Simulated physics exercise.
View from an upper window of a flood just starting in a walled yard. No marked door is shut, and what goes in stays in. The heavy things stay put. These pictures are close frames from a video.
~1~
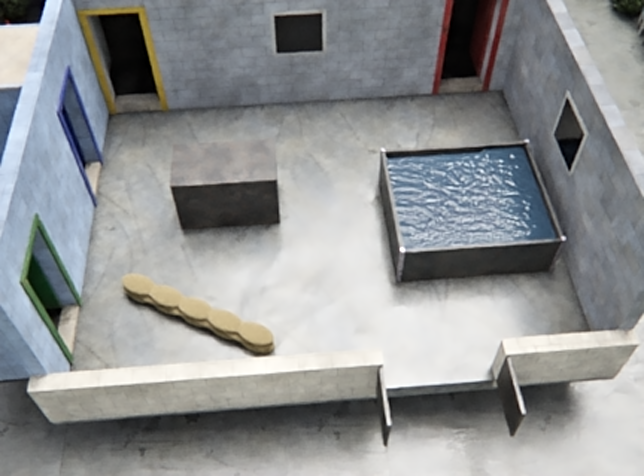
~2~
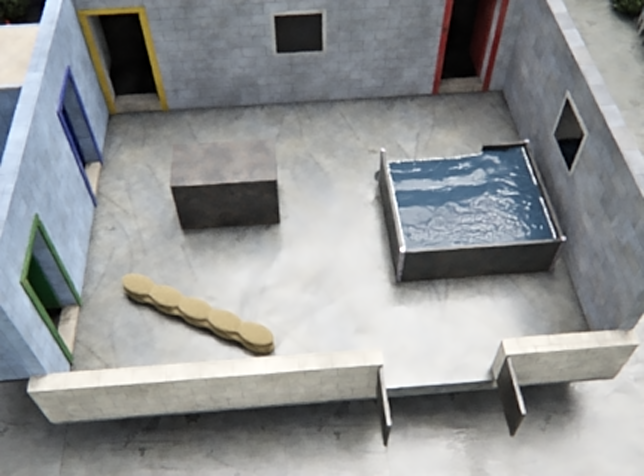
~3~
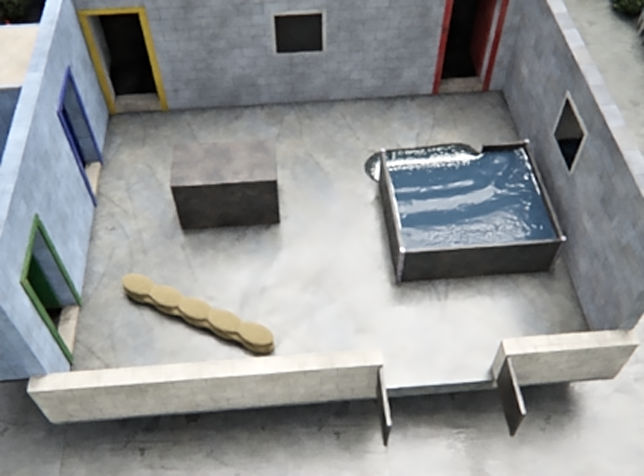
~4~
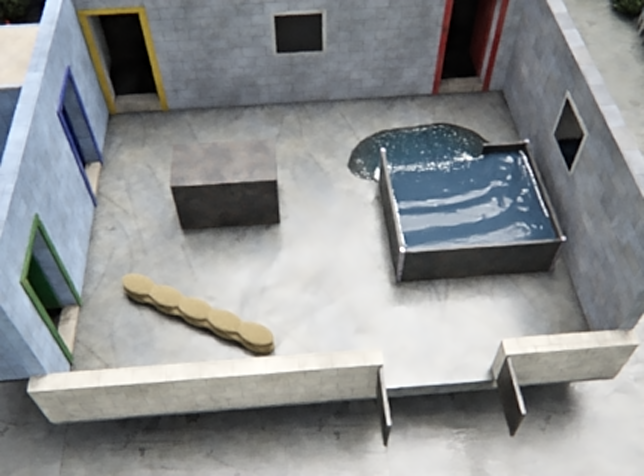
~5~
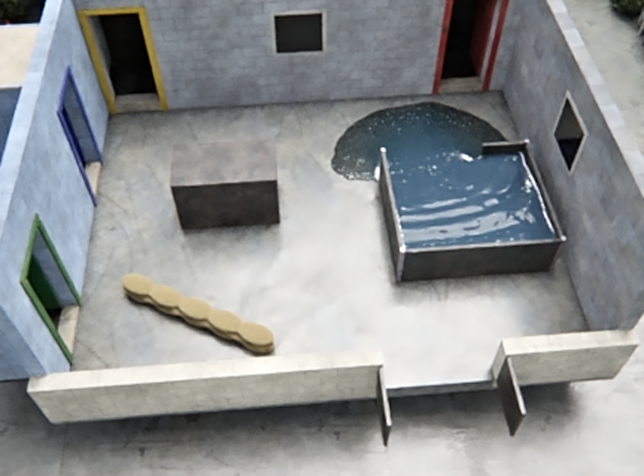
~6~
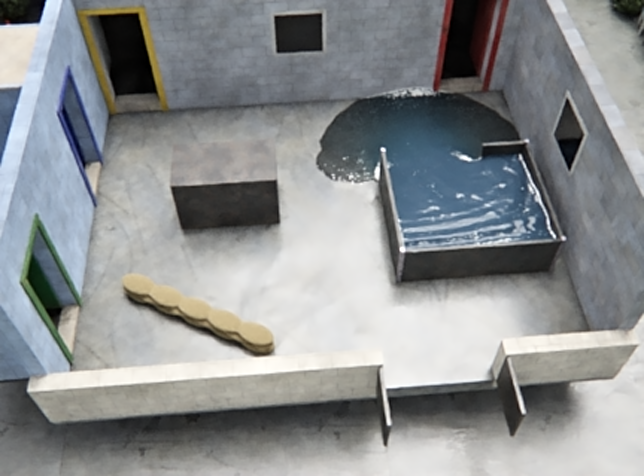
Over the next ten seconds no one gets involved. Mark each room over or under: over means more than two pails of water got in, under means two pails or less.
Yellow door: Under, red door: Over, green door: Under, blue door: Over.
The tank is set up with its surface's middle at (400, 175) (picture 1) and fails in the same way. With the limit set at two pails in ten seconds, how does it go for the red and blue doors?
Finding: Red door comes in lower; blue door goes beyond it.
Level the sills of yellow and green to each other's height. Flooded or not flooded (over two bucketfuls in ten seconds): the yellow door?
Outcome at yellow: It tops the limit.
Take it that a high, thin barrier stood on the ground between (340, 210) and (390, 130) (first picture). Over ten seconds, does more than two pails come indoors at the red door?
Put simply, the red door tops the limit.
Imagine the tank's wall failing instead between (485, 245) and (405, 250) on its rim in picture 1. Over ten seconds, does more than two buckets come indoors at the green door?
Lab note - green door remains within bounds.
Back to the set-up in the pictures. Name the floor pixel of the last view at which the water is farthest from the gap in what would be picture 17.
I'd say near (173, 113).
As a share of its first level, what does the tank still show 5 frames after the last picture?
It works out to roughly 64 percent.
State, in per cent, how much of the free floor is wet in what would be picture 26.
I'd say 45 per cent.
A moment on, water covers 20 % of the floor; the yellow door not reached, the red door under two buckets in, the green door not reached, the blue door not reached.
Next, water covers 25 % of the floor; the yellow door not reached, the red door over two buckets in, the green door not reached, the blue door not reached.
Then, water covers 45 % of the floor; the yellow door wet at the sill, nothing in, the red door far over two buckets in, the green door not reached, the blue door under two buckets in.
Later, water covers 70 % of the floor; the yellow door wet at the sill, nothing in, the red door far over two buckets in, the green door wet at the sill, nothing in, the blue door far over two buckets in.
In the end, water covers 90 % of the floor; the yellow door wet at the sill, nothing in, the red door far over two buckets in, the green door wet at the sill, nothing in, the blue door far over two buckets in.
